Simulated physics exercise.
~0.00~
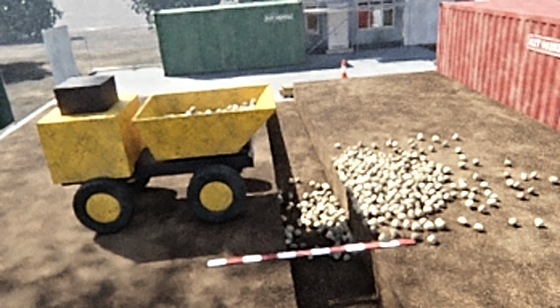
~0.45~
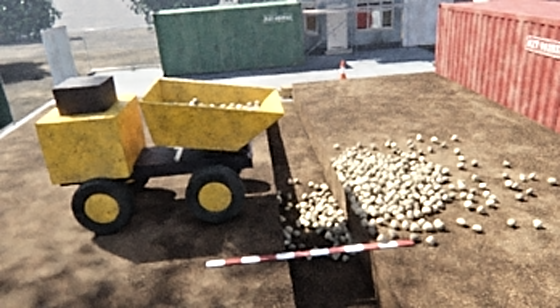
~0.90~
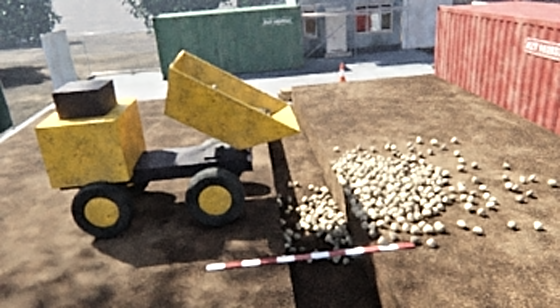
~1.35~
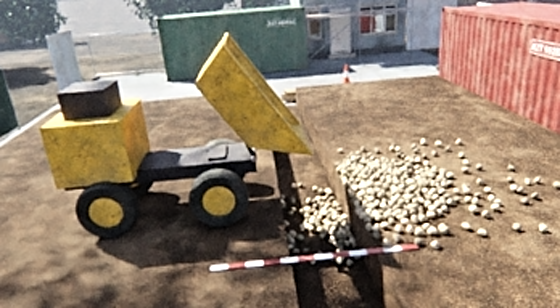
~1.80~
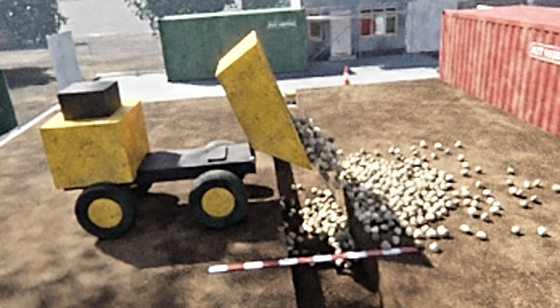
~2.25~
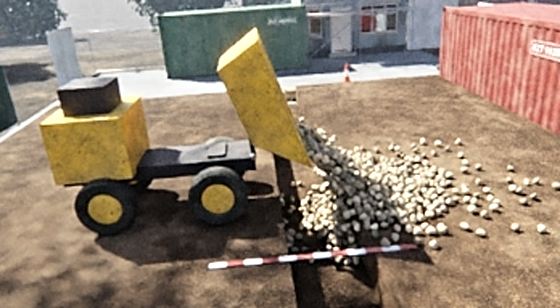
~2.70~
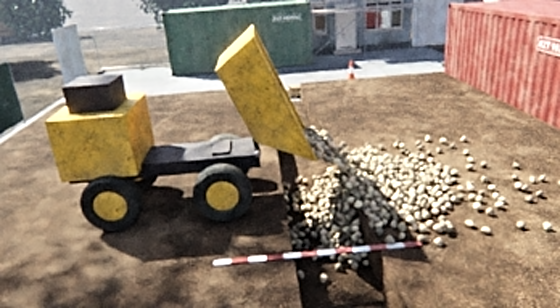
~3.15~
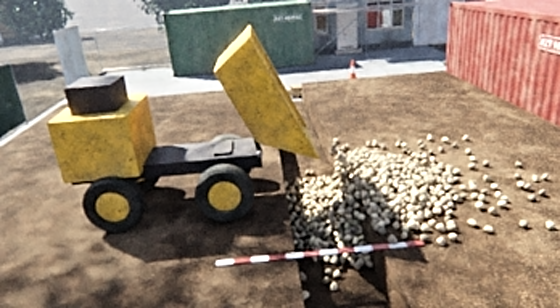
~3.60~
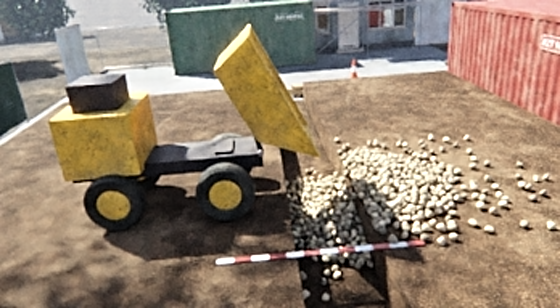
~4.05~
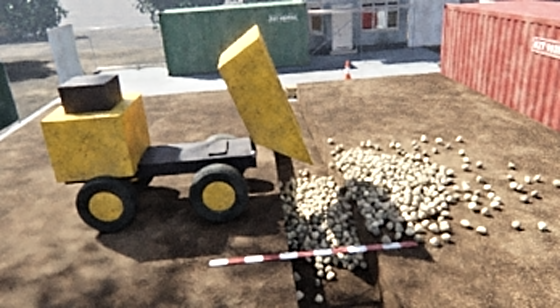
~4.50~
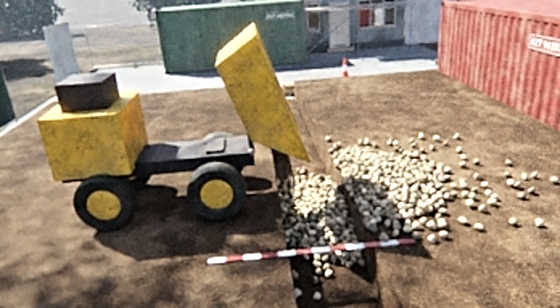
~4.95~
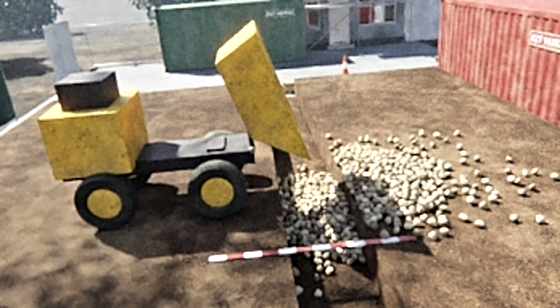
We see a yellow dumper facing a trench beside a pile of pale stones tip its skip steeply to the right, pouring its load into the trench and onto the pile; the skip jerks slightly and ends raised and empty, with stones heaped in the trench and scattered beyond.
